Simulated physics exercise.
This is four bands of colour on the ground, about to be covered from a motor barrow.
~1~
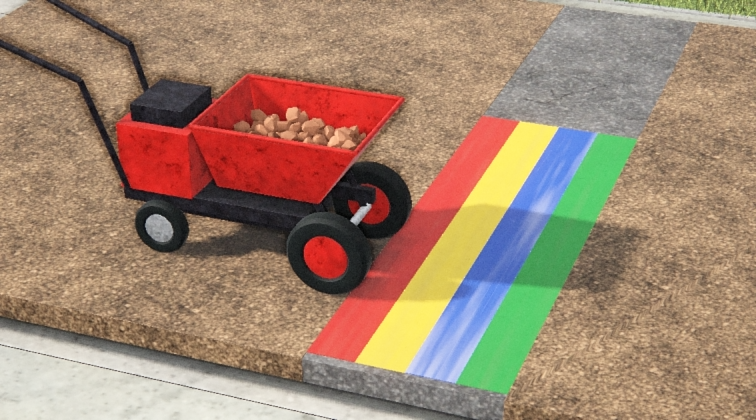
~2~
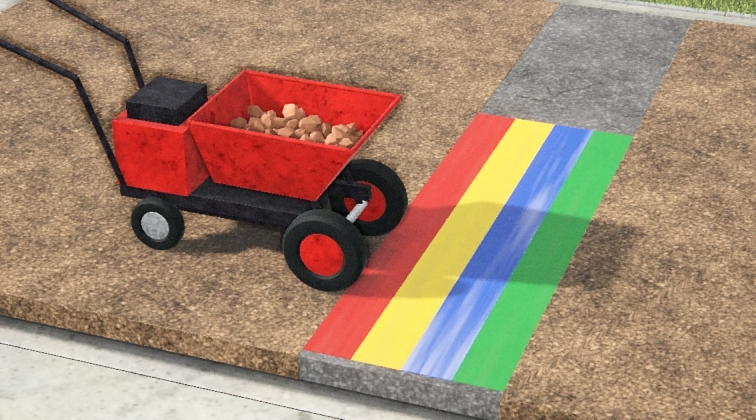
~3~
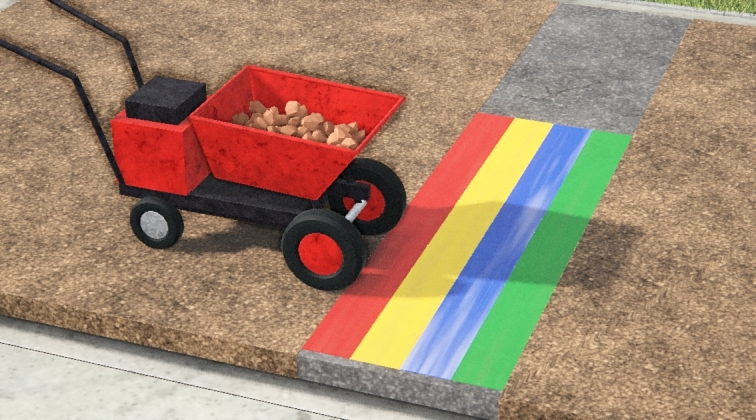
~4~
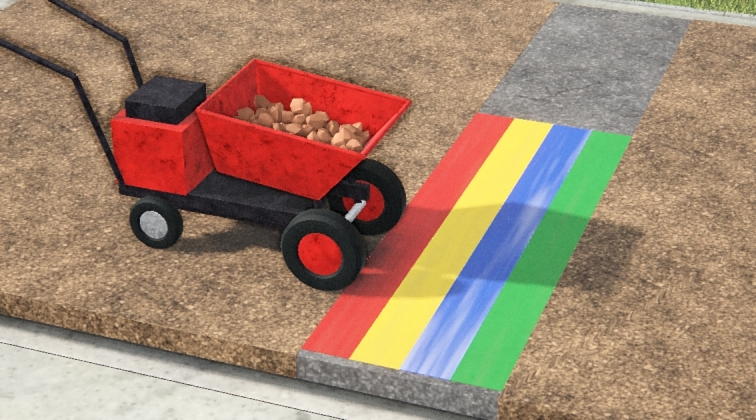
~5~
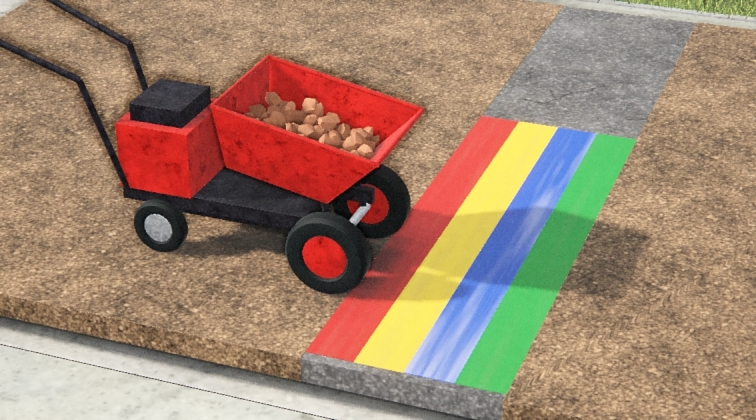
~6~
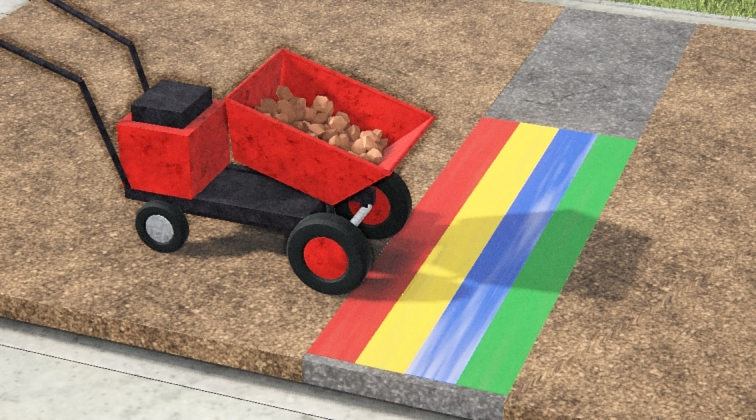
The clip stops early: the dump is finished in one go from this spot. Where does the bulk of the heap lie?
Most covered: The blue band.
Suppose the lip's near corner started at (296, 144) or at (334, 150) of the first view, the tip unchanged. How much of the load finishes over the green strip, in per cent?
Near 10 % and 20 %.
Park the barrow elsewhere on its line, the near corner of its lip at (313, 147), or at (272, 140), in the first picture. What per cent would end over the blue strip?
The first gives 30 %, the second 10 %.
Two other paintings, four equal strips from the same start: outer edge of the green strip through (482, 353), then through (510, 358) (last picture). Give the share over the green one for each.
About 40 and 30 per cent.
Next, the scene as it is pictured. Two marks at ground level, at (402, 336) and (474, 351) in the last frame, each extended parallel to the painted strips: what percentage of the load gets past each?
First some 90, then 40 per cent.
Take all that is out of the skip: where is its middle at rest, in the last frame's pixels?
At about (499, 287).
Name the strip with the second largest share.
The runner-up: The strip in green.
Just after the last frame, skip tipped steeply; every one in the skip.
A moment on, skip tipped right over; almost all in the skip; about a tenth over the blue strip; just a few over the green strip.
Further on, skip tipped right over; roughly a quarter in the skip; just a few over the yellow strip; roughly a third over the blue strip; roughly a quarter over the green strip; about a tenth off the paint.
When it is over, skip tipped right over; about a tenth in the skip; not one over the red strip; about a tenth over the yellow strip; roughly half over the blue strip; roughly a quarter over the green strip; about a tenth off the paint.
